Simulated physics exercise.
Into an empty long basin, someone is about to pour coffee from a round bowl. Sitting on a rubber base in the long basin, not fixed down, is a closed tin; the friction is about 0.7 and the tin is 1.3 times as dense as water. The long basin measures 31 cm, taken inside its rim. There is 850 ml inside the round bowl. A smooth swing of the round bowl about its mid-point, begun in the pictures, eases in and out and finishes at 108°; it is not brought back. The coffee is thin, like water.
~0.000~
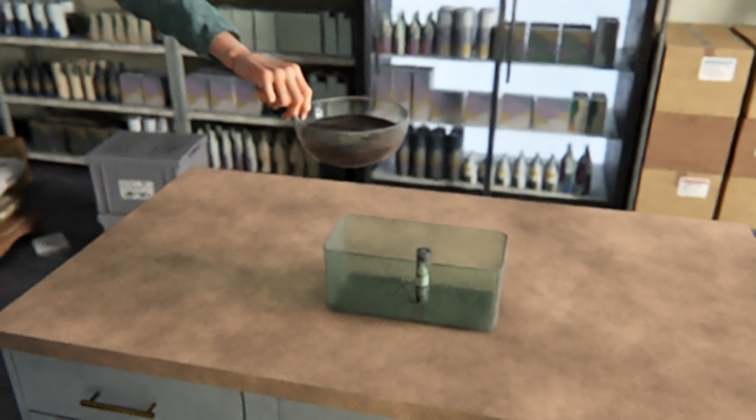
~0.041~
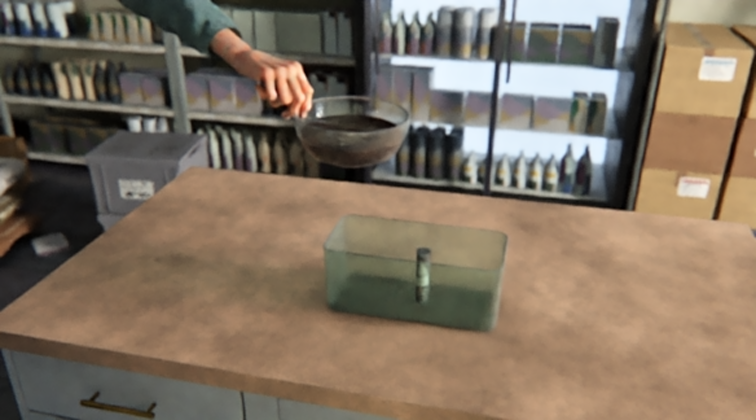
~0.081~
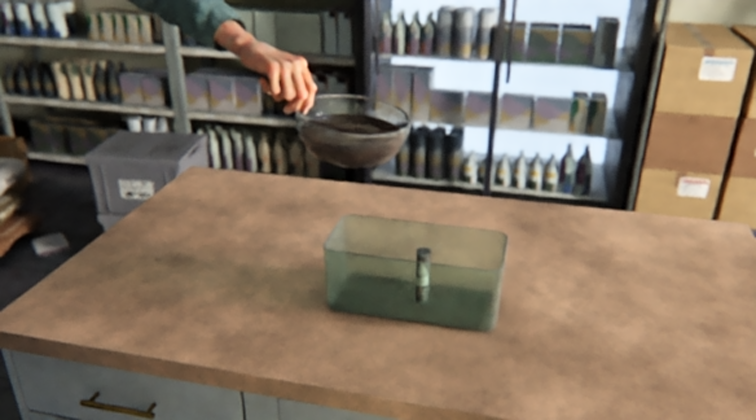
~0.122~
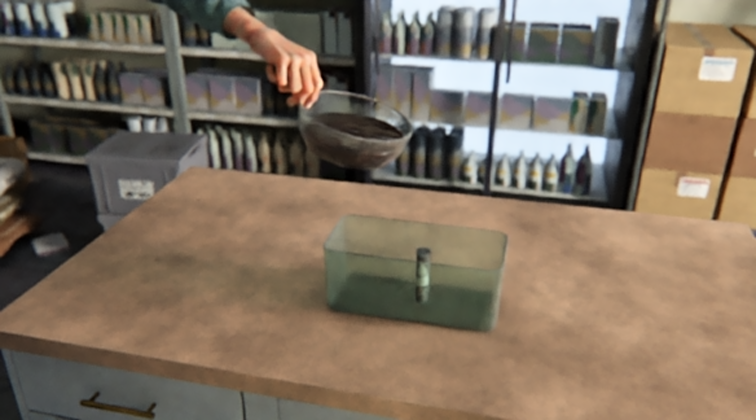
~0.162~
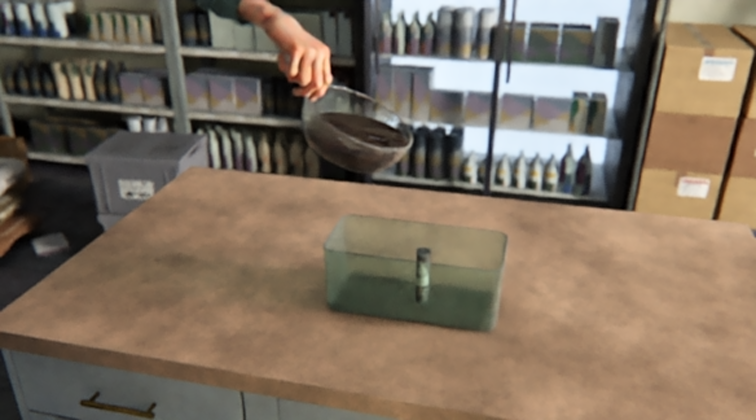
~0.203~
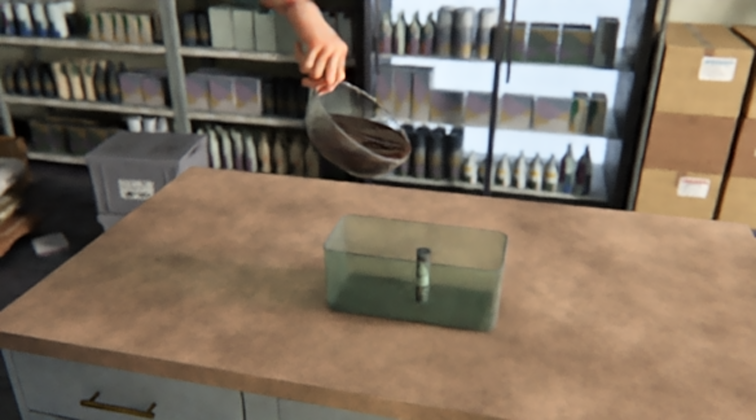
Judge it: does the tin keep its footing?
No, it tips over.
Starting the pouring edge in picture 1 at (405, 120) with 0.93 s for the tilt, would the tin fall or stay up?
Then the tin remains standing.
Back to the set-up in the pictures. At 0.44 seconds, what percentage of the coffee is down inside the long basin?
Close to 32 in a hundred.
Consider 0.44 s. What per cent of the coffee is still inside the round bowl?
6 %.
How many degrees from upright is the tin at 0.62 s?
0°.
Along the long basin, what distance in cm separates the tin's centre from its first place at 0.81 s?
The tin is about 2 cm from where it started.
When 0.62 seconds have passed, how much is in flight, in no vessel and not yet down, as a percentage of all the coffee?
Near 10 percent.
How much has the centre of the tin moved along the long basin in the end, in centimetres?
Around 7.5 cm.
By 0.44 s the tilt is 104° and 6 per cent is still to pour; the tin stands where it began.
By 0.62 s the tilt is 108° and 0 per cent is still to pour; the tin stands 1 cm from where it began.
By 0.81 s the tilt is 108° and 0 per cent is still to pour; the tin leans 13°.
By 1.01 s the tilt is 108° and 0 per cent is still to pour; the tin leans 27°.
At rest the tin lies on its side.
